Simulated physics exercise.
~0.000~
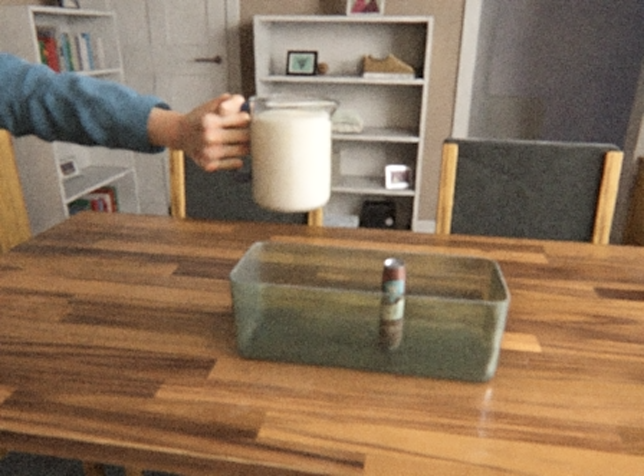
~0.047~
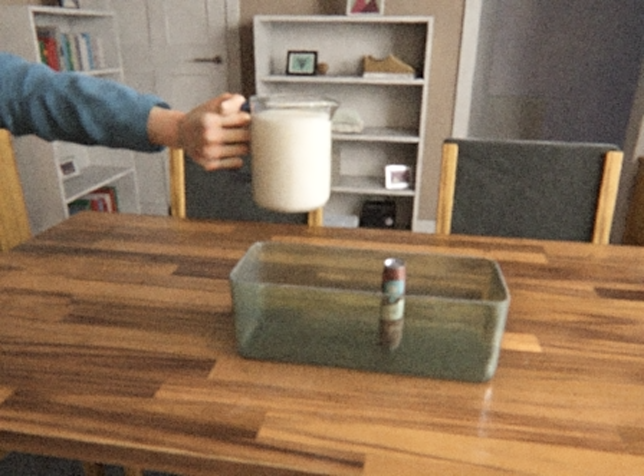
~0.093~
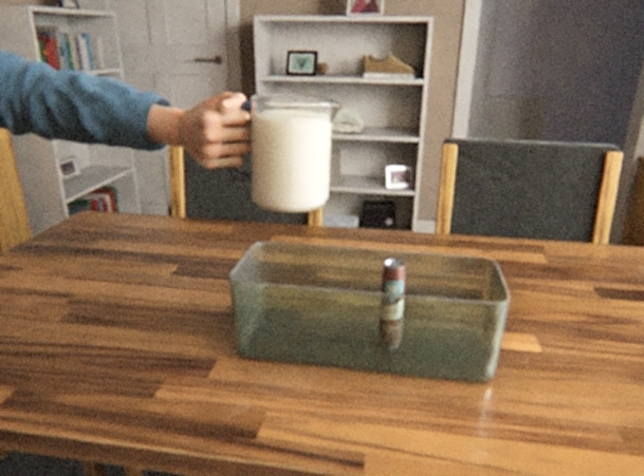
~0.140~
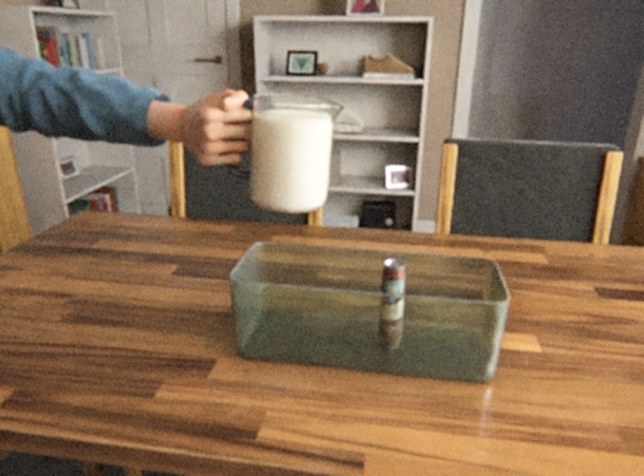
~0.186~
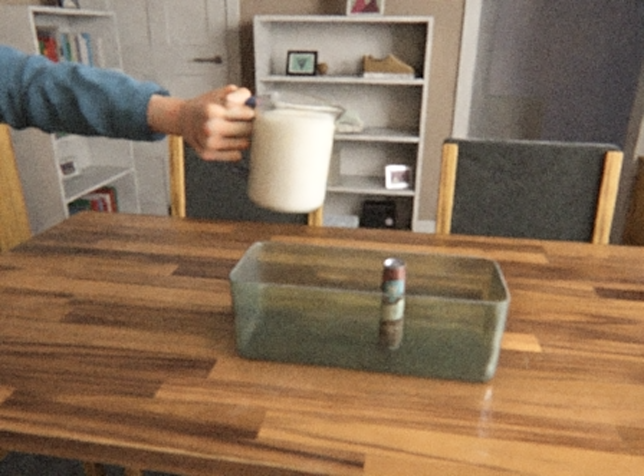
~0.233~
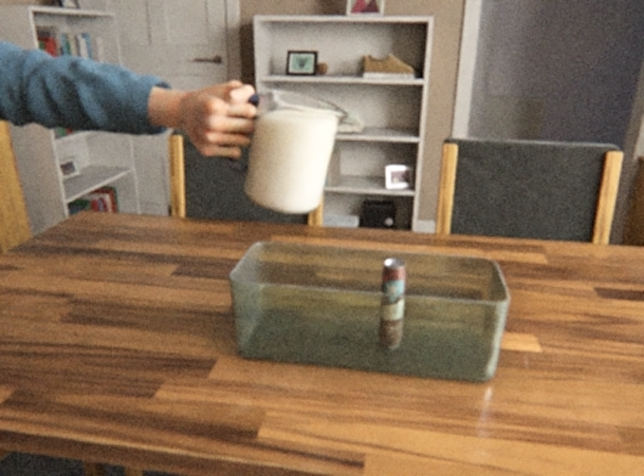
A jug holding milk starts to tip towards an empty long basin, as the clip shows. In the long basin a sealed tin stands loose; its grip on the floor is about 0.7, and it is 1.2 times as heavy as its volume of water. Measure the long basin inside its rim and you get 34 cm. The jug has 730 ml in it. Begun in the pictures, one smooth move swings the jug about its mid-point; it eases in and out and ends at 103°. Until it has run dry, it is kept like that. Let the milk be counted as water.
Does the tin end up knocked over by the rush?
You'll see it capsize.
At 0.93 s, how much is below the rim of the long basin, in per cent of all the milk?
38 %, more or less.
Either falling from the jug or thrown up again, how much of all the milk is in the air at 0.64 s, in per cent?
At that moment, about 14 percent.
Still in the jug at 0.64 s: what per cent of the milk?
Near 86 in a hundred.
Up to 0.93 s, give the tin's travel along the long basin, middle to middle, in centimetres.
Around 0 centimetres.
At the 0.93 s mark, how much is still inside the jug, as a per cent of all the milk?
About 38 per cent.
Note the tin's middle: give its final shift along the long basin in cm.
Roughly 7.0 cm.
By 0.64 s the tilt is 66° and 85 per cent is still to pour; the tin stands where it began.
By 0.93 s the tilt is 98° and 37 per cent is still to pour; the tin stands where it began.
By 1.24 s the tilt is 103° and 6 per cent is still to pour; the tin leans 11°.
By 1.58 s the tilt is 103° and 0 per cent is still to pour; the tin lies on its side.
At rest the tin lies on its side.
